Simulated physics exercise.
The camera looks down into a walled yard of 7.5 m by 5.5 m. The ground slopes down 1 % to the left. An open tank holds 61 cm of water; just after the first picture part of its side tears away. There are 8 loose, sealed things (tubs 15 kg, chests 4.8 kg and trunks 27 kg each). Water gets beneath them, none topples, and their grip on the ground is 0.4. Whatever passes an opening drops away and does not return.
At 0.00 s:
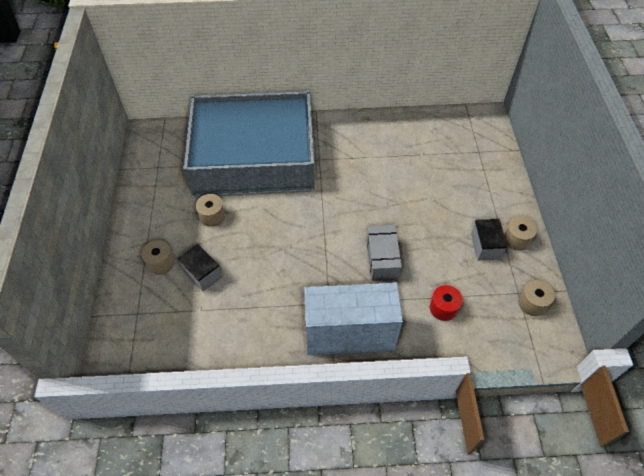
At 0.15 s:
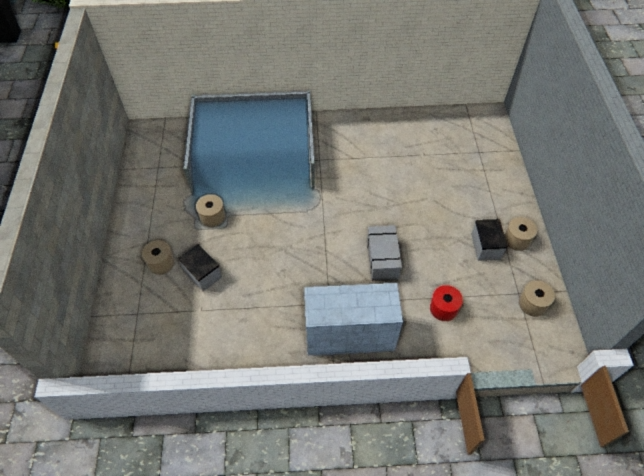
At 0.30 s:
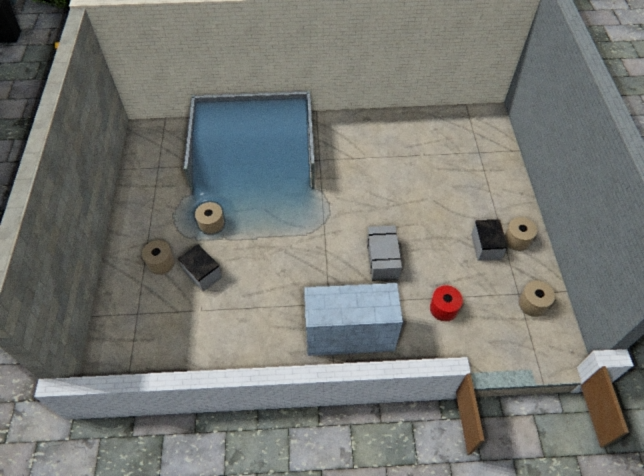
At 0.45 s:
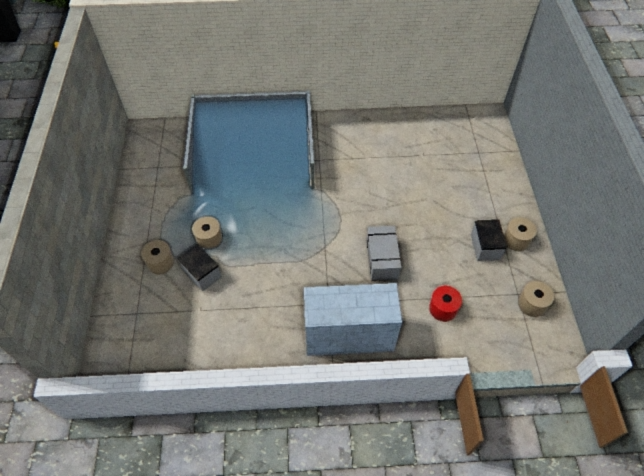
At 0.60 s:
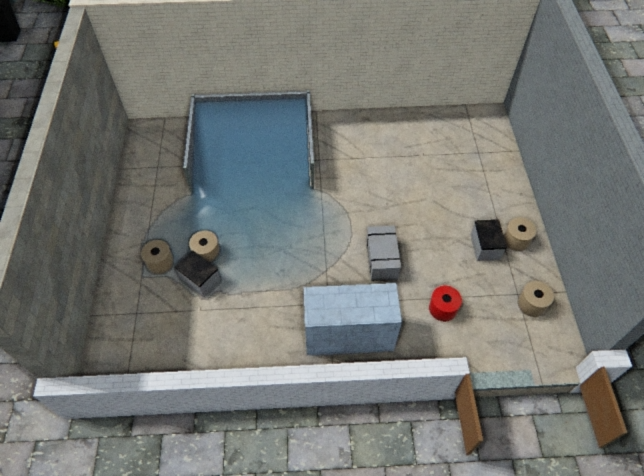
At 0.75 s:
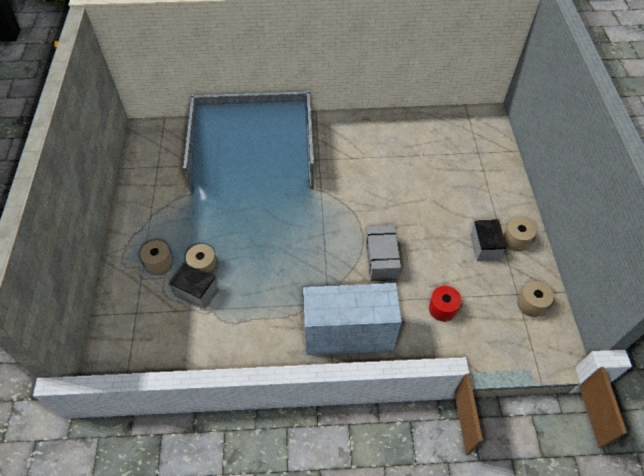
In a walled yard, the front side of a water tank disappears and water spreads across the paved floor, pushing a tan tub and then a dark-topped box a short way, while the red tub stays almost still.
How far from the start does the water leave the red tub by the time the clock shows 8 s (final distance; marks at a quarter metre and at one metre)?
The red tub is nudged along.
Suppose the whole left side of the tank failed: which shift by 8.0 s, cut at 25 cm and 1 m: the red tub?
Then the red tub stays put.
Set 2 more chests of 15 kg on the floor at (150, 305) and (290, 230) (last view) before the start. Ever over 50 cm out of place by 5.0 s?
In turn: More, past it.
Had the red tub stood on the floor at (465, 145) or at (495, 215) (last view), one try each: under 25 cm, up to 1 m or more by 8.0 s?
In turn: It holds its place; it barely shifts.
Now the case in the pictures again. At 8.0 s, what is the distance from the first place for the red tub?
About 50 cm.
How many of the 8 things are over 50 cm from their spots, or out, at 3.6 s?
I count 3.
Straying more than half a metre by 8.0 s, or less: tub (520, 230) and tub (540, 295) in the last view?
In that order: Less, short of it.
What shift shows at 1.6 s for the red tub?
About 0 cm.
After 1.6 s the red tub is near (447, 299), 0.0 m from its start, aground; 0 of 8 are out; 1 afloat.
After 3.6 s the red tub is near (480, 301), 0.5 m from its start, aground; 0 of 8 are out; 4 afloat.
After 5.6 s the red tub is near (481, 301), 0.5 m from its start, aground; 0 of 8 are out; 2 afloat.
After 8.0 s the red tub is near (481, 301), 0.5 m from its start, aground; 0 of 8 are out; 4 afloat.
